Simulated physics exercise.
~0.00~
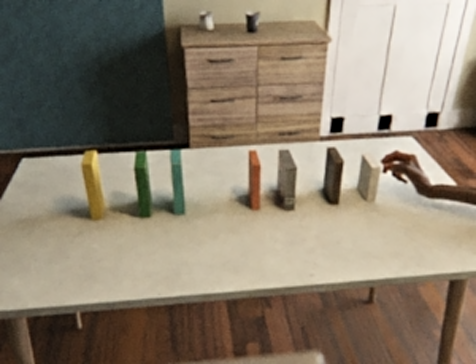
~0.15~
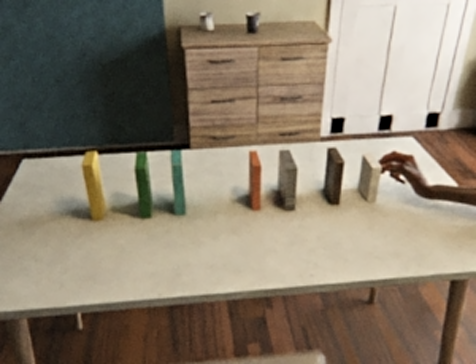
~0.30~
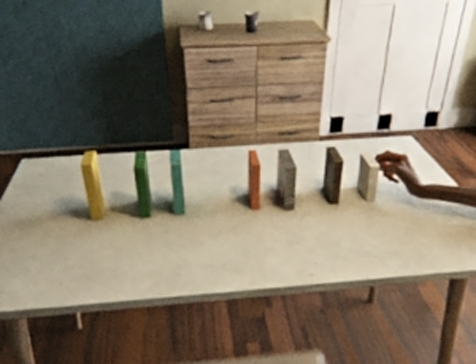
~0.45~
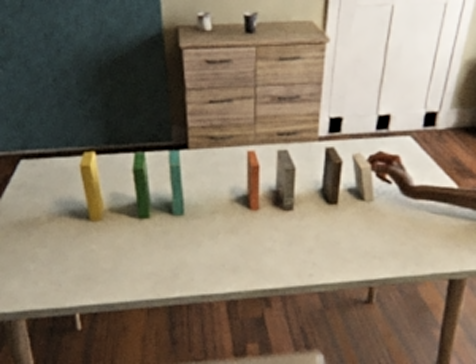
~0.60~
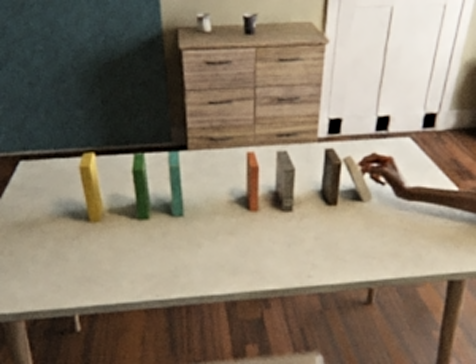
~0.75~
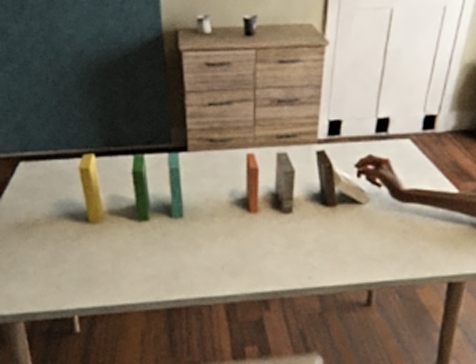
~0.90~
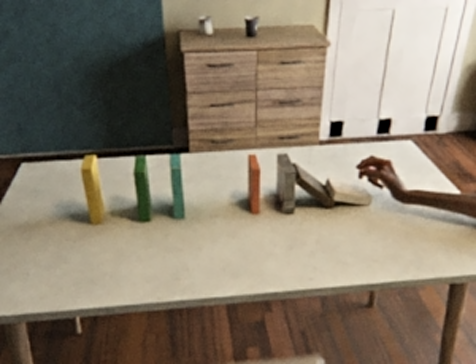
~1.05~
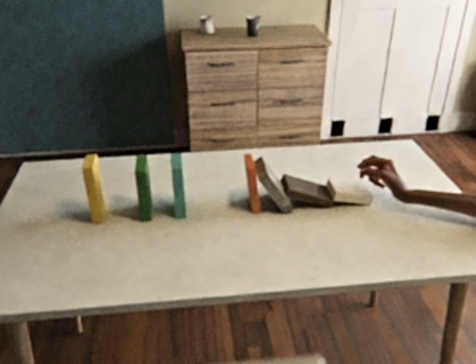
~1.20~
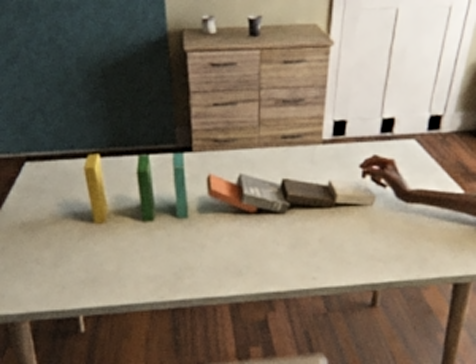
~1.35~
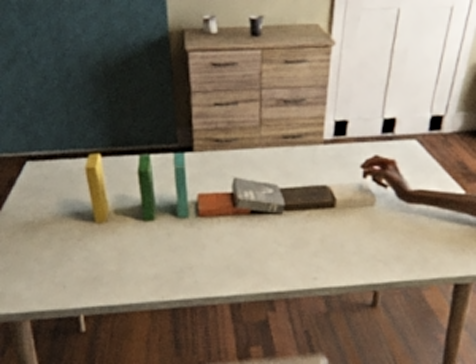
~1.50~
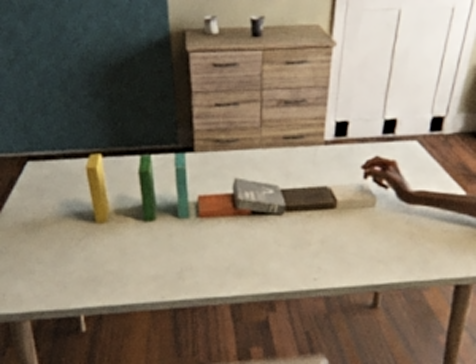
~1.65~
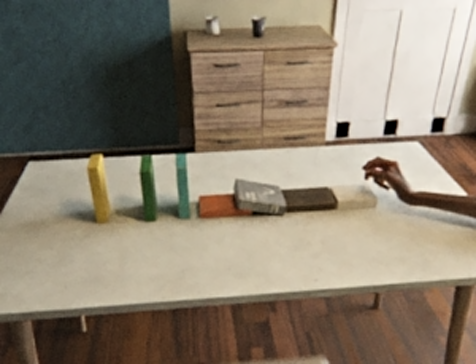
White block tipping left under a hand's push, toppling black, grey and orange ones in turn, while turquoise, green and yellow stay upright.
